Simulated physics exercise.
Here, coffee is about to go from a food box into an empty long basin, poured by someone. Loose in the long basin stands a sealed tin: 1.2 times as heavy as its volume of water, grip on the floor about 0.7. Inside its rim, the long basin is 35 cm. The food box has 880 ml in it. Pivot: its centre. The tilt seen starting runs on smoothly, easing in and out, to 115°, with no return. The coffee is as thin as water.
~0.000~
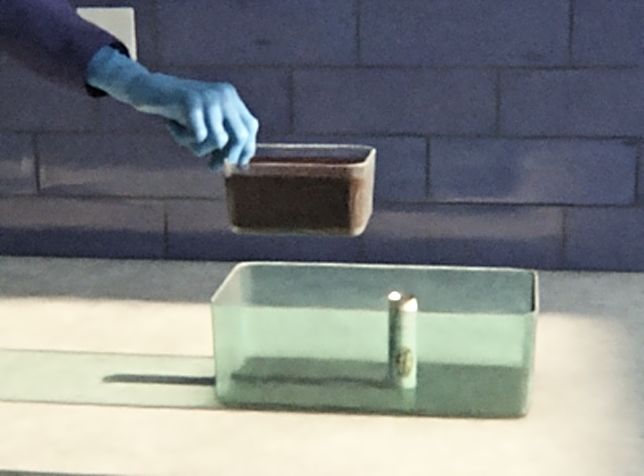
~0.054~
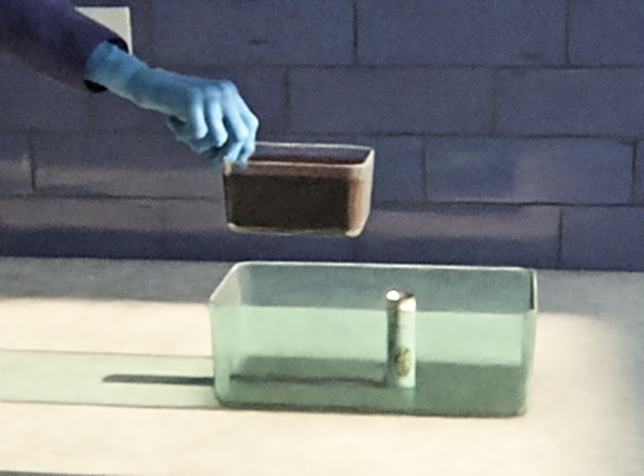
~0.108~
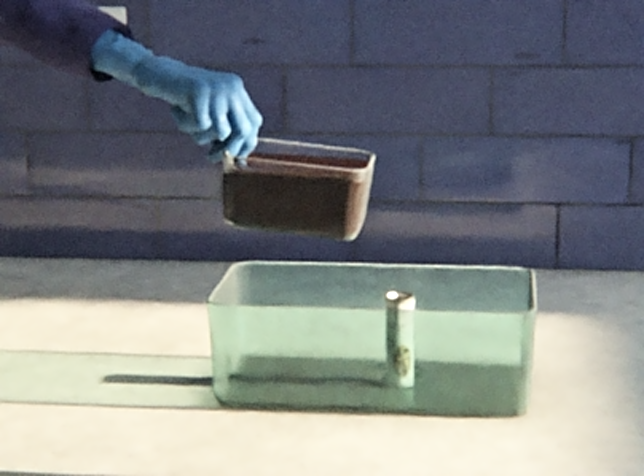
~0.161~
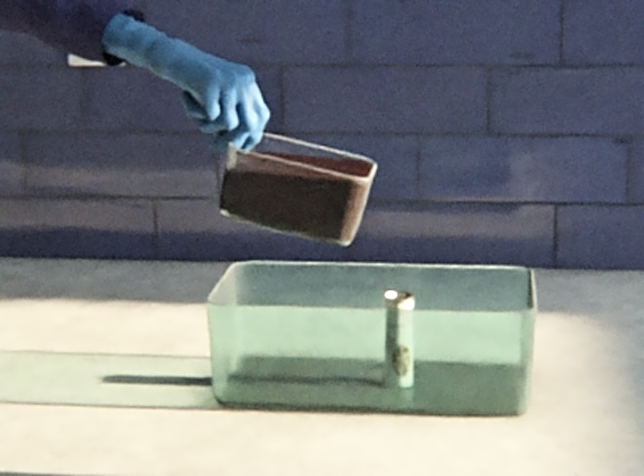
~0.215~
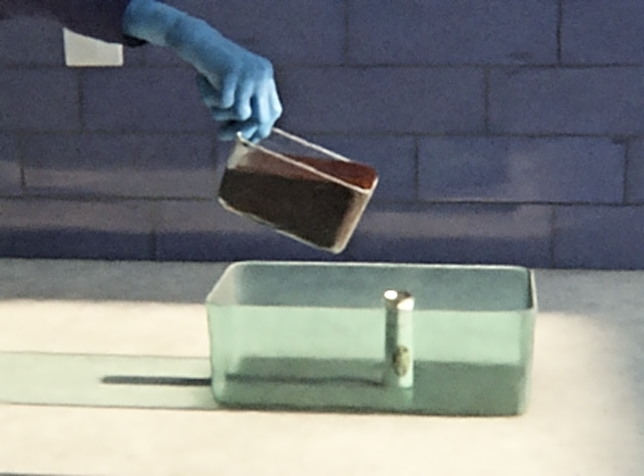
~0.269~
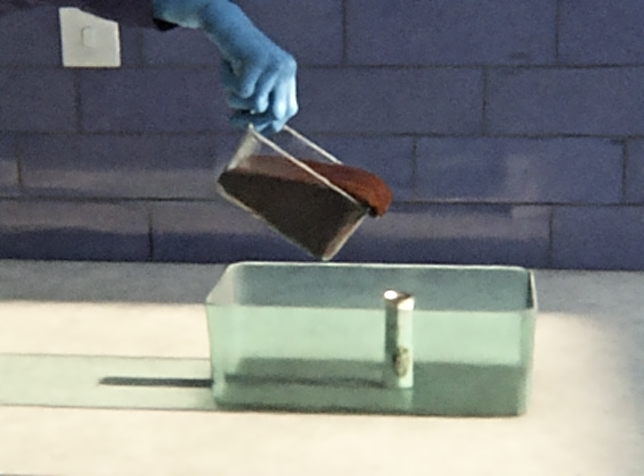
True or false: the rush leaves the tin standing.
True.
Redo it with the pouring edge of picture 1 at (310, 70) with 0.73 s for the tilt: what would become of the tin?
After that, the tin overturns.
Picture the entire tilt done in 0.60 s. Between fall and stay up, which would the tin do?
With that tilt, the tin stays on its base.
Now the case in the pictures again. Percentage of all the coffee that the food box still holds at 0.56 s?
14 %.
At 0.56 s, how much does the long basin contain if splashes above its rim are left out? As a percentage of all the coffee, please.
About 64%.
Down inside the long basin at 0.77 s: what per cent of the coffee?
Looks like about 96 % of the whole amount.
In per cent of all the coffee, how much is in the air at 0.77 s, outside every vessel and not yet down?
Roughly 3 %.
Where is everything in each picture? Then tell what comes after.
In the first frame, it leans 0°; its right rim is at (370, 158); the coffee meets the walls at (235, 165) and (369, 166); the long basin's rim runs from (224, 284) to (536, 293); the tin's top is at (402, 301).
In the second frame, it leans 2°; its right rim is at (369, 159); the coffee meets the walls at (233, 163) and (367, 166).
In the third frame, it leans 6°; its right rim is at (370, 164); the coffee meets the walls at (234, 161) and (368, 168).
In the fourth frame, it leans 13°; its right rim is at (372, 173); the coffee meets the walls at (235, 160) and (371, 170).
In the fifth frame, it leans 23°; its right rim is at (373, 185); the coffee meets the walls at (235, 162) and (372, 175); 2 per cent is over the edge.
In the sixth frame, it leans 34°; its right rim is at (372, 201); the coffee meets the walls at (232, 163) and (367, 186); 8 per cent is over the edge.
Then, 0.56 s in, the tilt is 100° and 14 per cent is still to pour; the tin stands where it began.
Then, 0.77 s in, the tilt is 115° and 1 per cent is still to pour; the tin stands where it began.
Then, 0.99 s in, the tilt is 115° and 0 per cent is still to pour; the tin stands where it began.
Then, 1.23 s in, the tilt is 115° and 0 per cent is still to pour; the tin stands where it began.
Finally, the tin stands where it began.
